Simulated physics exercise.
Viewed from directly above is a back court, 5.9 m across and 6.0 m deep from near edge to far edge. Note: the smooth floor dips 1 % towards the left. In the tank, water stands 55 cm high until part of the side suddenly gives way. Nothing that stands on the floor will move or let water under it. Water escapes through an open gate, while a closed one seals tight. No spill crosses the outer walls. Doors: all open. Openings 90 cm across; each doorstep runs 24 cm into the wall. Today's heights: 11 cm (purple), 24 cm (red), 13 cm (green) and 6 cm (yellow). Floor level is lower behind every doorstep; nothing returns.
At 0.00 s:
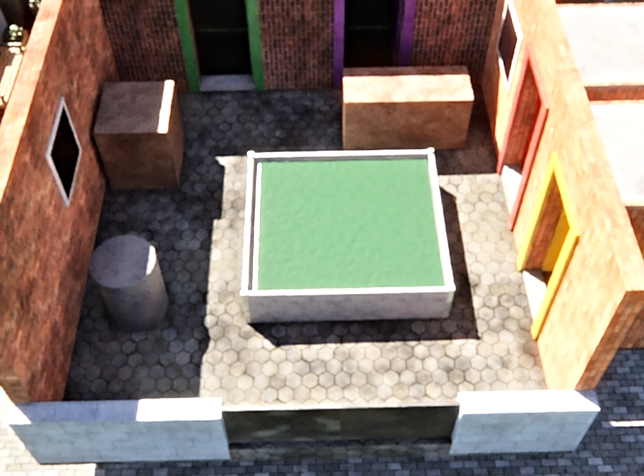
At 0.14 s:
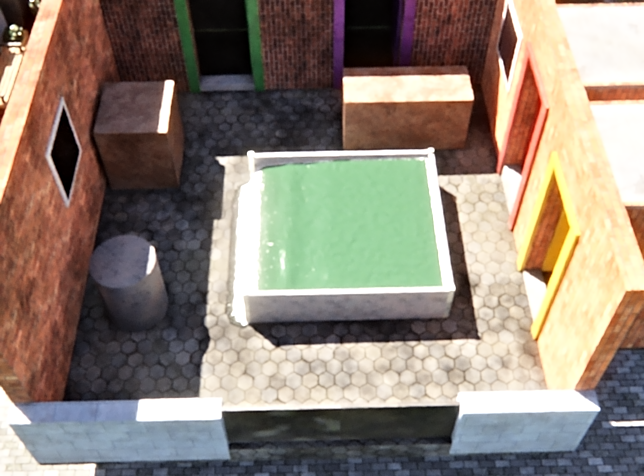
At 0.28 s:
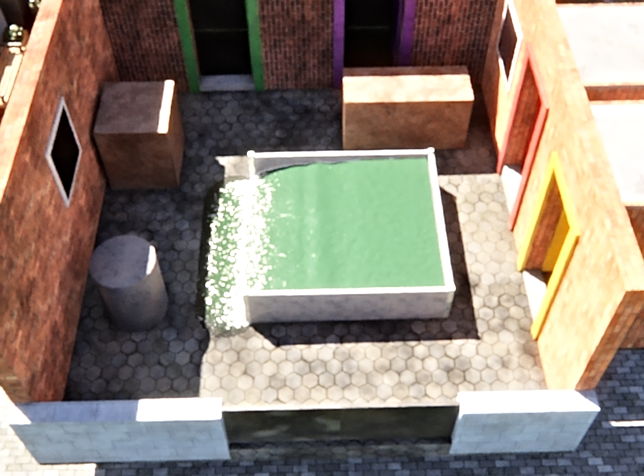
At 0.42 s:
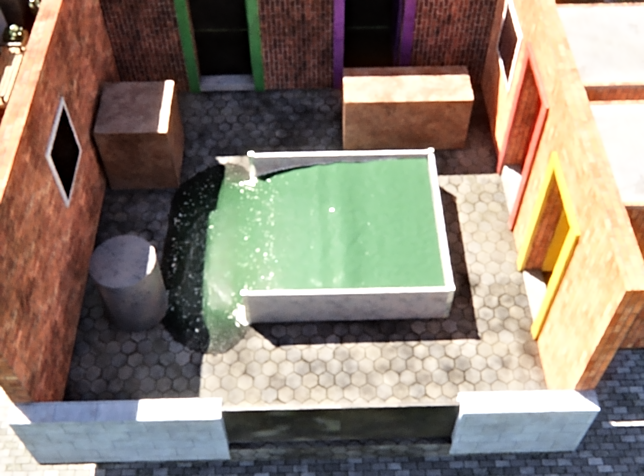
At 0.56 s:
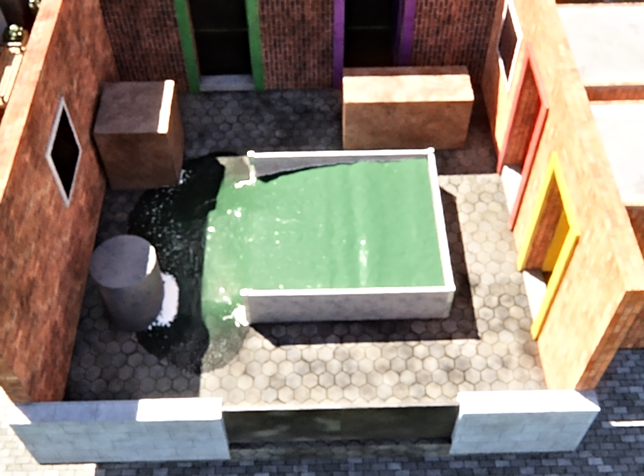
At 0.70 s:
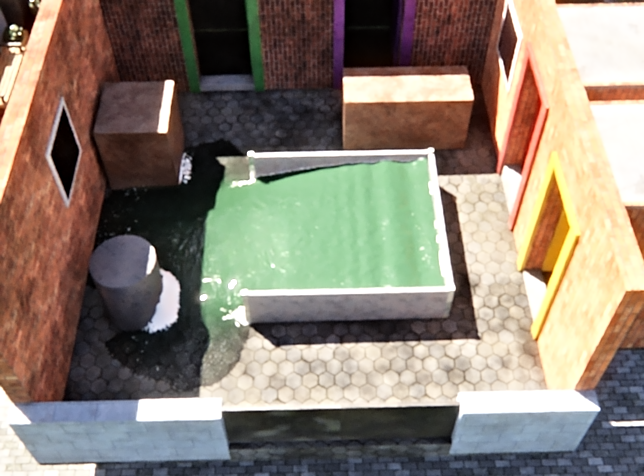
In this clip, green water sits still in a white-walled rectangular tank in a brick courtyard, then pours out over the tank's left side, spreading across the paving and washing around a grey cylinder and toward a brown box.
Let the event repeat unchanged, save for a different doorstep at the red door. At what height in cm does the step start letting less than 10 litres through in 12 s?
At about 11.5 cm.
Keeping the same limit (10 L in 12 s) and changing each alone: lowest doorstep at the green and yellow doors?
Close to 20 cm (green) and close to 12.0 cm (yellow).
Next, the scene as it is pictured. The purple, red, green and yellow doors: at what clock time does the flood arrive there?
Purple: 3.4 s; red: 6.0 s; green: 1.6 s; yellow: 5.0 s.
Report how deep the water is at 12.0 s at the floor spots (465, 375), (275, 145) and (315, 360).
Depths in order: 10 / 7 / 9 cm.
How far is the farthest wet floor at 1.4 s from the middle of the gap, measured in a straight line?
Roughly 3.4 m from the gap.
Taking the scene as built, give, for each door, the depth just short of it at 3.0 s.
Purple door 0 cm, red door 0 cm, green door 13 cm, yellow door 0 cm.
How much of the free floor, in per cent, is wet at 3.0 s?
I'd say near 45 percent is wet.
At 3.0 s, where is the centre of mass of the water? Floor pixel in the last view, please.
At about (210, 256).
After 1.4 s water covers 30 % of the floor, deepest (44 cm) near (117, 193); it has not reached the red door.
After 3.0 s water covers 45 % of the floor, deepest (41 cm) near (105, 262); it has not reached the red door.
After 12.0 s water covers 95 % of the floor, deepest (14 cm) near (73, 354); 9 cm at the red door, 0 litres in over its 24 cm doorstep.
At the red door as built, the water arrived by 6.2 s and peaked near 16 cm at 9.0 s.
Run again over the same 12 s with other heights there, 22 litres in over 10 cm, 1 litre over 14 cm. The limit of 10 litres is kept from about 11.5 cm up.
